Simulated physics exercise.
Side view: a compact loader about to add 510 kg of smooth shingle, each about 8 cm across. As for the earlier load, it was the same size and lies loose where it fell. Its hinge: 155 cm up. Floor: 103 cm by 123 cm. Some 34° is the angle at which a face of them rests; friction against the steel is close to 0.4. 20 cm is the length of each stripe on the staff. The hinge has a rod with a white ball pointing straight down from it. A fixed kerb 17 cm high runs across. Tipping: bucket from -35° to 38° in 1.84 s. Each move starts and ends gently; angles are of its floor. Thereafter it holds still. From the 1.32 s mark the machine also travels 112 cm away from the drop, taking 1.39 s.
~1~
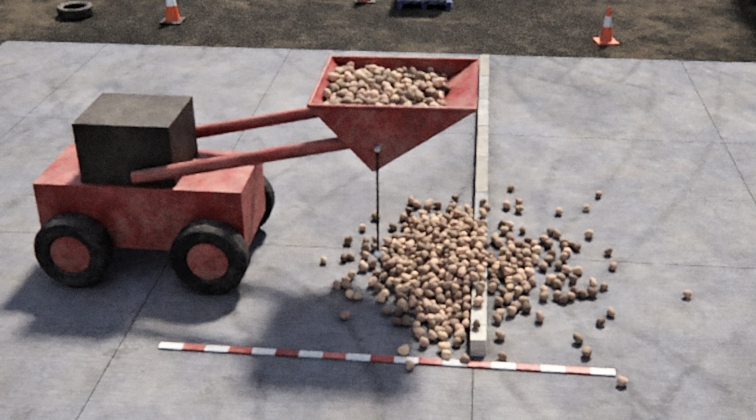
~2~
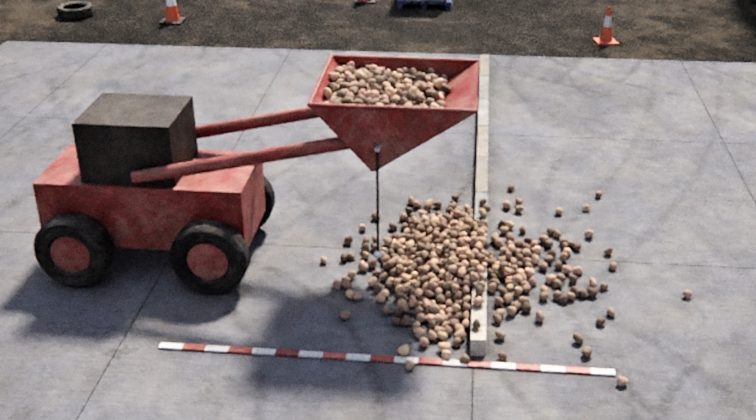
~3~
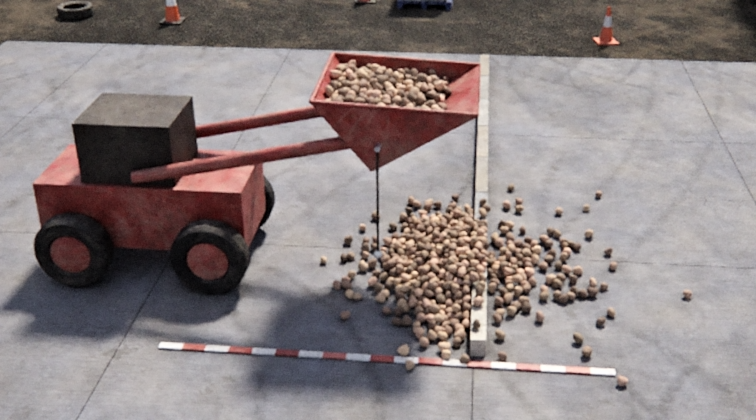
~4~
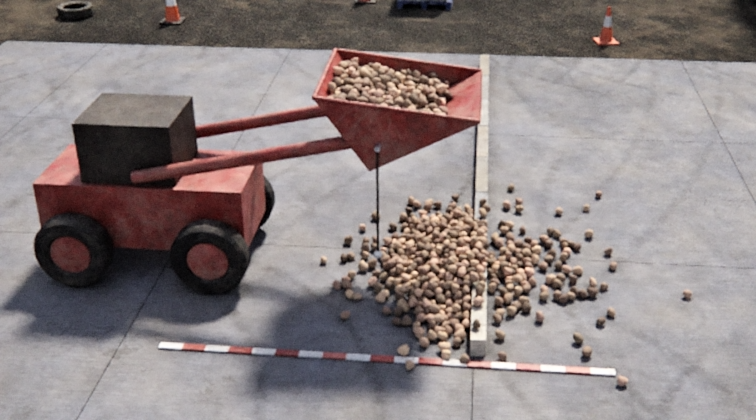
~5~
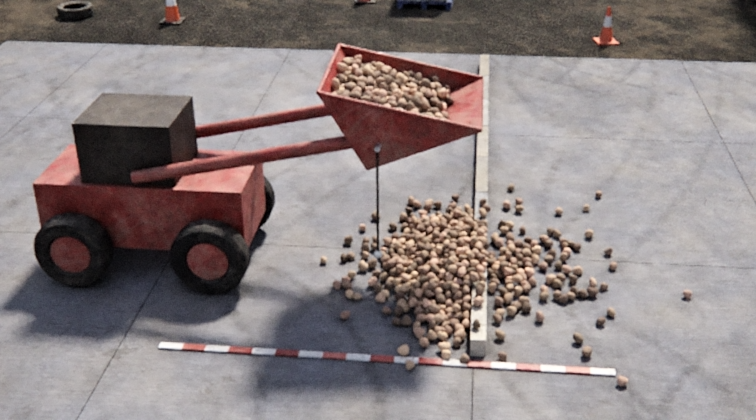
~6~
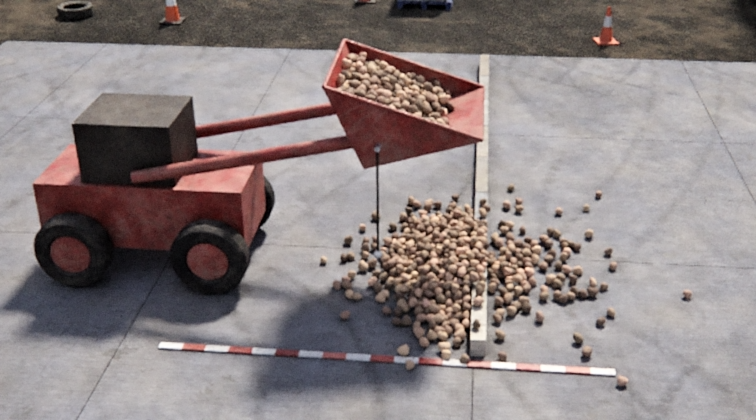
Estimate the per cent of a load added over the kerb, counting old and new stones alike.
Roughly 43 per cent of a load is added.
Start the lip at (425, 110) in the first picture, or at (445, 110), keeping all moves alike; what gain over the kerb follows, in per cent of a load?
Roughly 5 and 20 per cent, in that order.
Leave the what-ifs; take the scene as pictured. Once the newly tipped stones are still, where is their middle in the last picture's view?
I'd point to about (461, 260).
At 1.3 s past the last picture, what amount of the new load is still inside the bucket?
Roughly 10 per cent remains inside.
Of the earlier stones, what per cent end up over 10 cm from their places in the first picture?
25 %.
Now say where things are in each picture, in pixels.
Lip at (476, 110), floor tilted -35°, highest stones at (363, 75). The earlier load is highest near (467, 250), 29 cm above ground level, 82 % on this side of the kerb, 18 % over the kerb, in the first frame.
The bucket is at -34°, its lip at (477, 111); the top of the load is at (358, 74), in the second frame.
The bucket is at -32°, its lip at (478, 115); the top of the load is at (352, 73), in the third frame.
Lip at (480, 122), floor tilted -28°, highest stones at (354, 71), in the fourth frame.
The bucket is at -23°, its lip at (482, 130); the top of the load is at (353, 67), in the fifth frame.
The bucket is at -17°, its lip at (483, 140); the top of the load is at (356, 62), in the sixth frame.
Then, 0.8 s after the last picture the floor is at 27°; in per cent of one load, 98 in the bucket, 84 on this side of the kerb, 18 over the kerb; the foremost stones are at (615, 269).
Then, 1.3 s after the last picture the floor is at 38°; in per cent of one load, 10 in the bucket, 144 on this side of the kerb, 46 over the kerb; the foremost stones are at (615, 269).
Then, 2.6 s after the last picture the floor is at 38°; in per cent of one load, 0 in the bucket, 139 on this side of the kerb, 61 over the kerb; the foremost stones are at (647, 291).
Then, 5.3 s after the last picture the floor is at 38°; in per cent of one load, 0 in the bucket, 139 on this side of the kerb, 61 over the kerb; the foremost stones are at (647, 291). Net gain over the kerb, 43.
